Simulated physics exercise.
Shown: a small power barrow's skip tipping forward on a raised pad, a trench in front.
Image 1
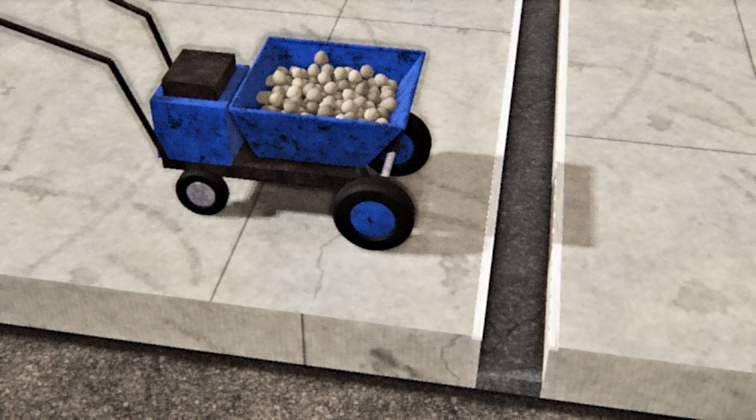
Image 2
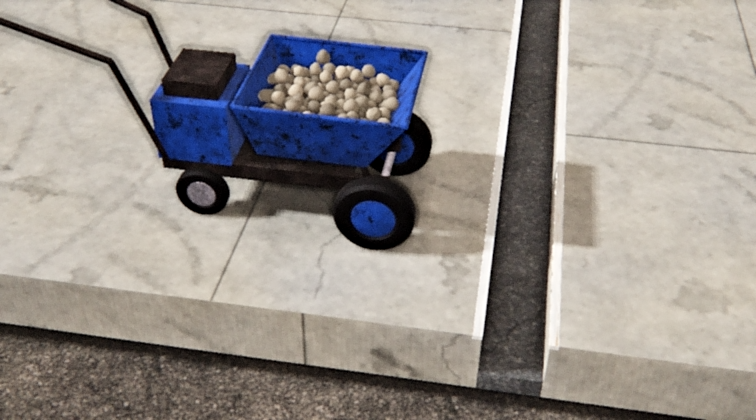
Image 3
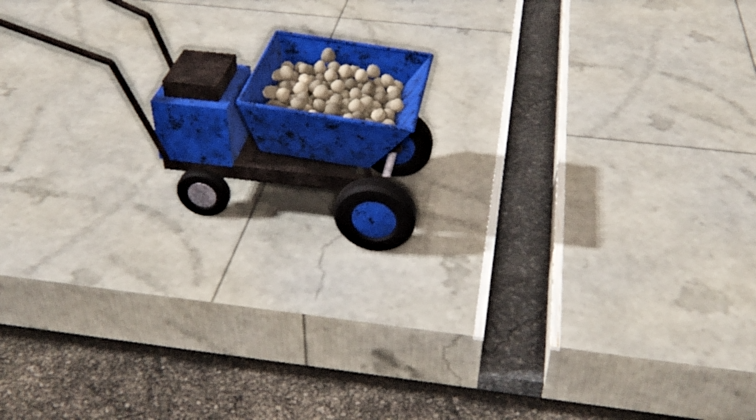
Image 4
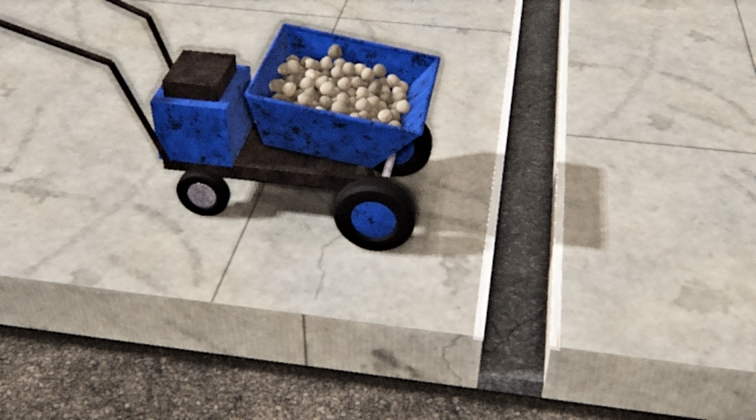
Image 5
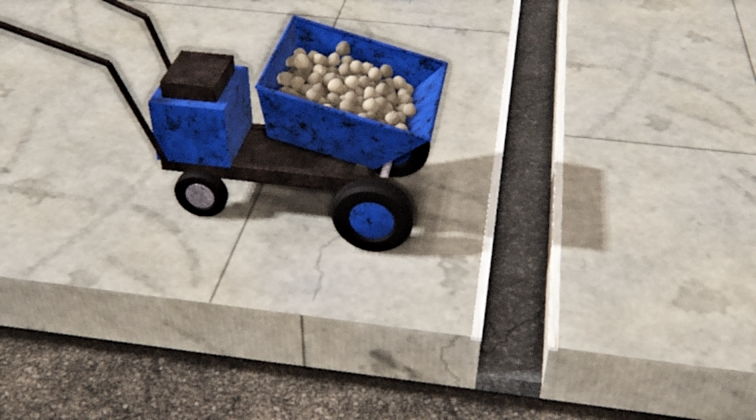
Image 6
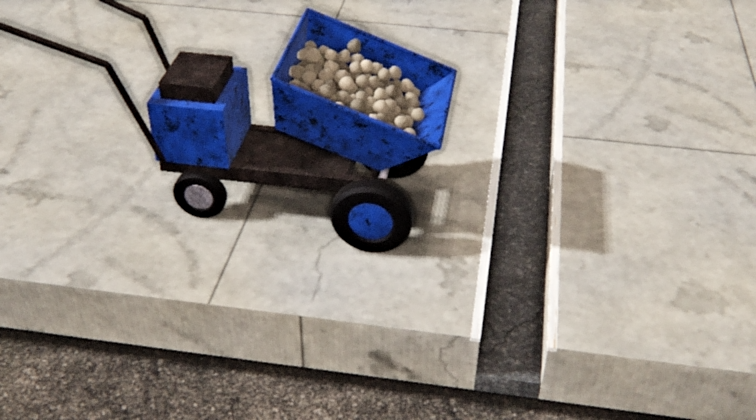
A blue skip heaped with pale, round pebbles sits level, then tips gradually forward to the right on a small dark-wheeled barrow, its rear rising clear of the dark deck. The barrow, with a blue box, brown top and black handles at left, stands on a pale raised slab, seen from above and to one side. A narrow dark trench lies to its right, while the wheels and view stay nearly still.
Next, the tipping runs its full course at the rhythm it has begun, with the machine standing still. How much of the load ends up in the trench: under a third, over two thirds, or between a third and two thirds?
Over two thirds.
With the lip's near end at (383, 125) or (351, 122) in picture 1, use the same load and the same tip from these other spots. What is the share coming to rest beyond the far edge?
About 0 percent the first time, about 0 percent the second.
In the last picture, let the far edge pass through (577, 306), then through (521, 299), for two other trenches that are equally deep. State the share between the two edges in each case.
100 %, 50 %.
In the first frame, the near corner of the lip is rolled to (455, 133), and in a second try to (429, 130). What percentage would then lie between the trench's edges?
Some 30 in a hundred, then some 60 in a hundred.
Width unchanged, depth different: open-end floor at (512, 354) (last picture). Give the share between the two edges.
Something like 80 %.
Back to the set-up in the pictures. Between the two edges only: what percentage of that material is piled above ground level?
I'd put it near 5 per cent.
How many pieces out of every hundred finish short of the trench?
It comes to close to 0 %.
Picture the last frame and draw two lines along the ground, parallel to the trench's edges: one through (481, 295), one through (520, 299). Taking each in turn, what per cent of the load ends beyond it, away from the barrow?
About 100 % and 50 %.
Shortly afterwards, skip tipped steeply; the whole lot in the skip.
Next, skip tipped right over; the bulk in the skip; a little in or heaped over the trench; only a few falling.
Some moments later, skip tipped right over; near a quarter in the skip; the bulk in or heaped over the trench; a little beyond it.
In the end, skip tipped right over; all but a few in or heaped over the trench; a little beyond it.
